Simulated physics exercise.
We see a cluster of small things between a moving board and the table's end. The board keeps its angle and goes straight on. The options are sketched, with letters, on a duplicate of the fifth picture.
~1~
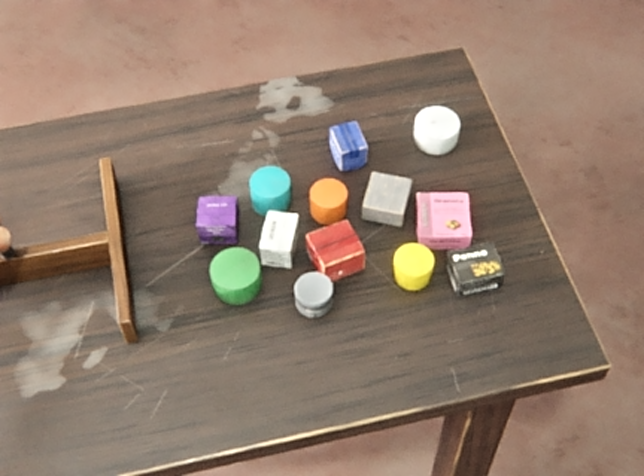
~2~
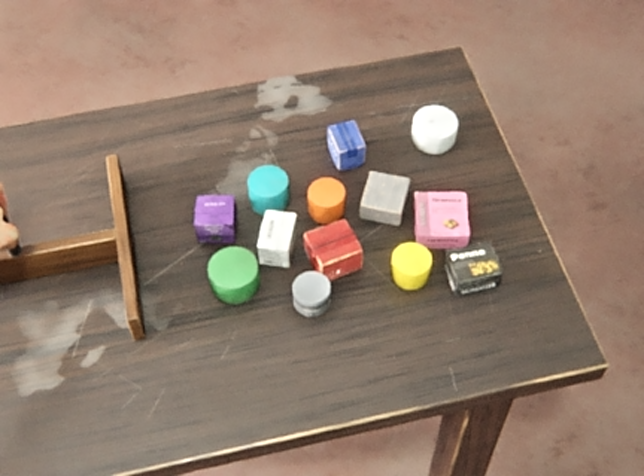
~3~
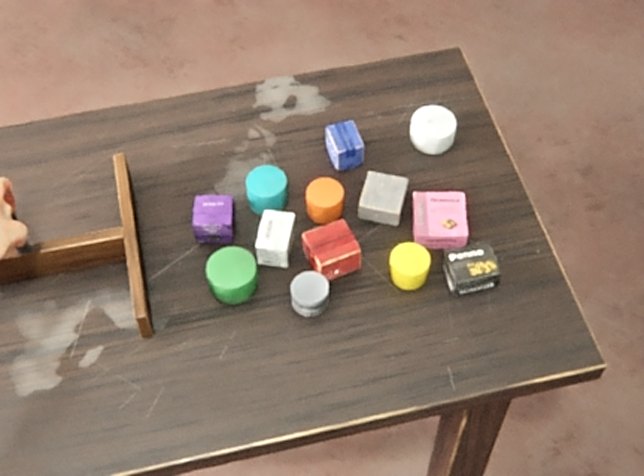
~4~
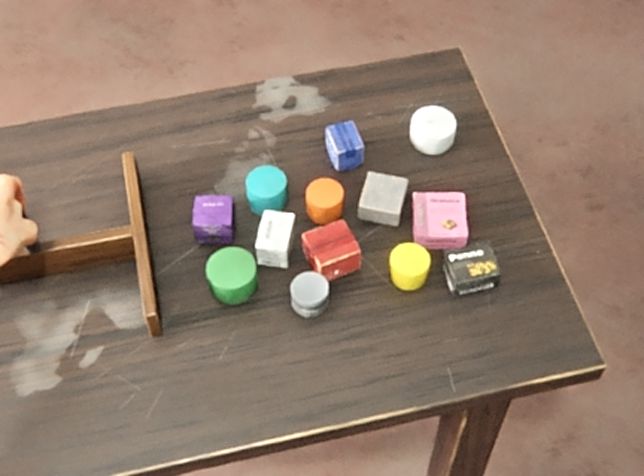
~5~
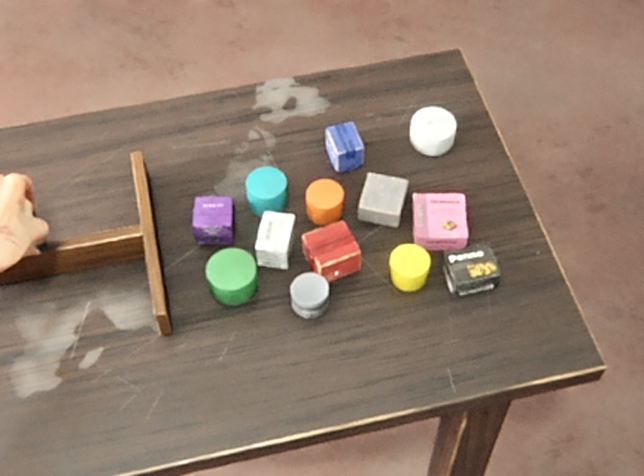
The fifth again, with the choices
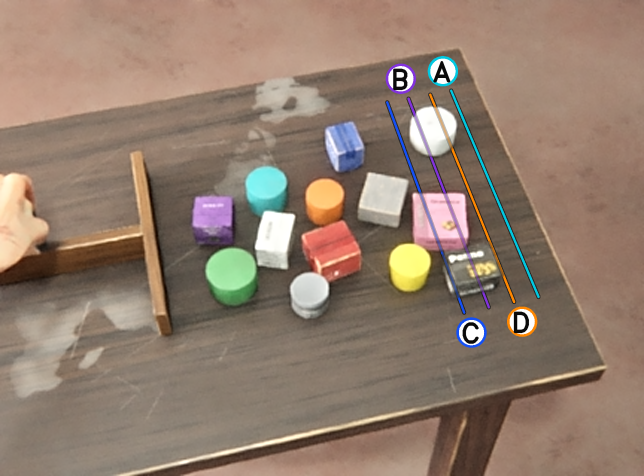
At first, a cluster of small colourful blocks, tins and packets sits on a dark, worn wooden table, with a T-shaped wooden board to their left. A hand at the left edge slides the board slowly rightward, narrowing the gap to the purple packet and green tin, while the cluster stays put.
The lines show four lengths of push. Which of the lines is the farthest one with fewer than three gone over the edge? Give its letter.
It should halt at B.
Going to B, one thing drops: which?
The black packet.
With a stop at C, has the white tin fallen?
No.
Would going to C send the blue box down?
No.
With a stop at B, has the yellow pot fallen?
No.
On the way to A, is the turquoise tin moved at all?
By then, yes.
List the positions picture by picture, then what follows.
In the first picture, grey block (387, 199); orange tin (329, 202); turquoise tin (271, 192).
In the second picture, board (121, 232); purple packet (216, 219).
In the third picture, board (128, 230); green tin (232, 275).
In the fourth picture, board (138, 229); black packet (471, 269).
In the fifth picture, board (147, 228); white box (276, 240); grey jar (310, 296); pink packet (439, 222).
On the marked copy, A at (491, 185); B at (445, 194); C at (423, 199); D at (469, 190).
Taking B. A third of the way, board (257, 207); grey jar (321, 302); turquoise tin (305, 176).
Two thirds of the way, board (363, 186); black packet (543, 277); pink packet (479, 220).
When it is over, board (444, 171); black packet over the edge; grey block (520, 168); one fallen.
As for the rest, A drops six; C is within the limit but short; D drops five.
